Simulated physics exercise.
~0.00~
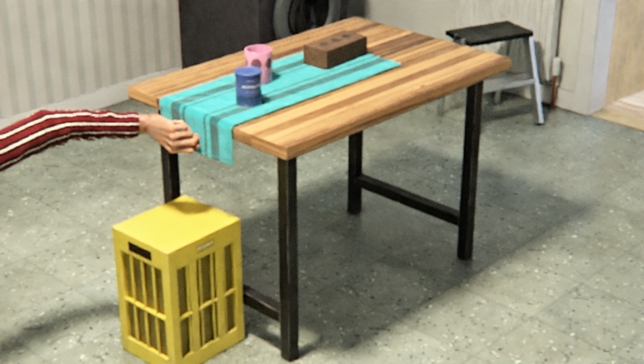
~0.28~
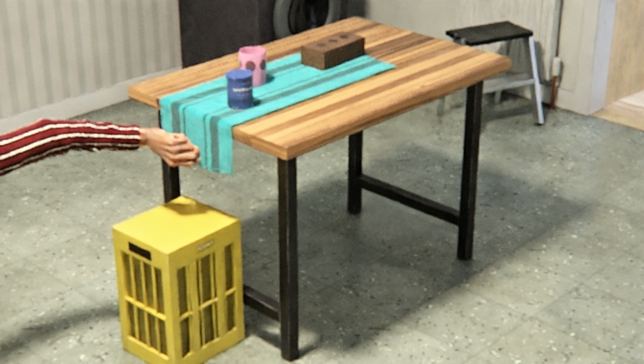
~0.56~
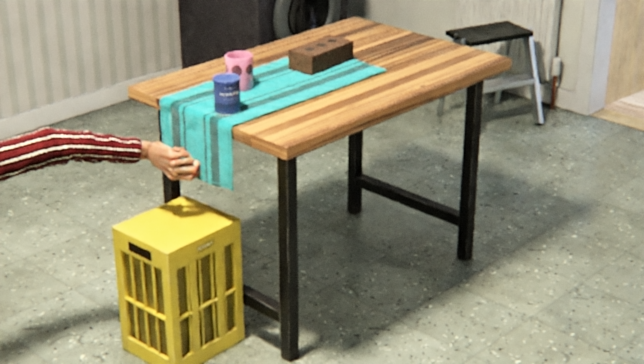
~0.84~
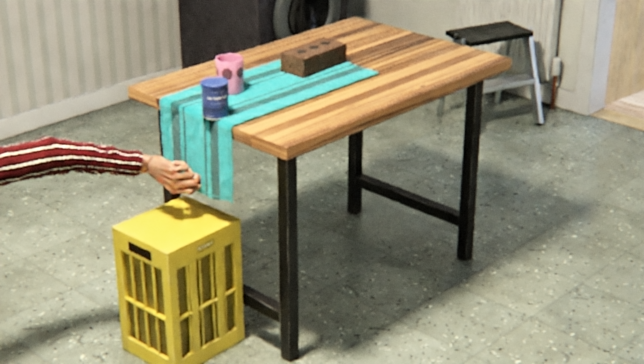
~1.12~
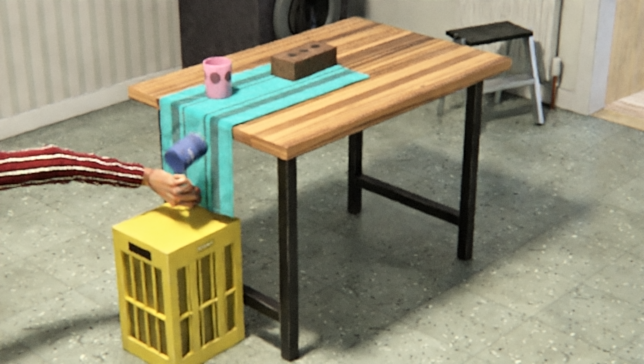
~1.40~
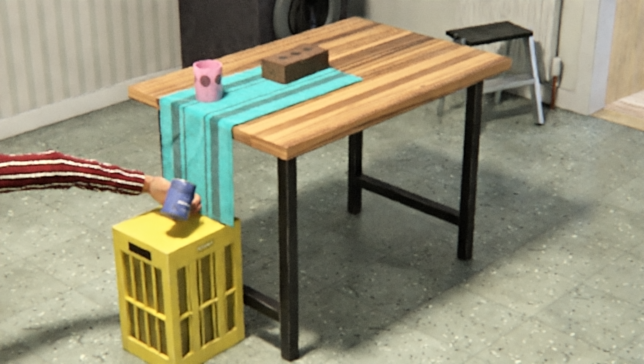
In a room with a speckled grey floor, seen from slightly above, a striped turquoise cloth lies along a wooden table with black legs. A pink mug, a blue tin and a brown brick rest on it, with a yellow crate below the near left end and a step stool behind. A hand in a red and white striped sleeve draws the hanging end down, carrying all three items toward the edge. The tin tips over the edge and drops beside the hand, just above the crate. Finally, the cloth's hem reaches the crate while the mug stands upright on the table, the brick behind it.
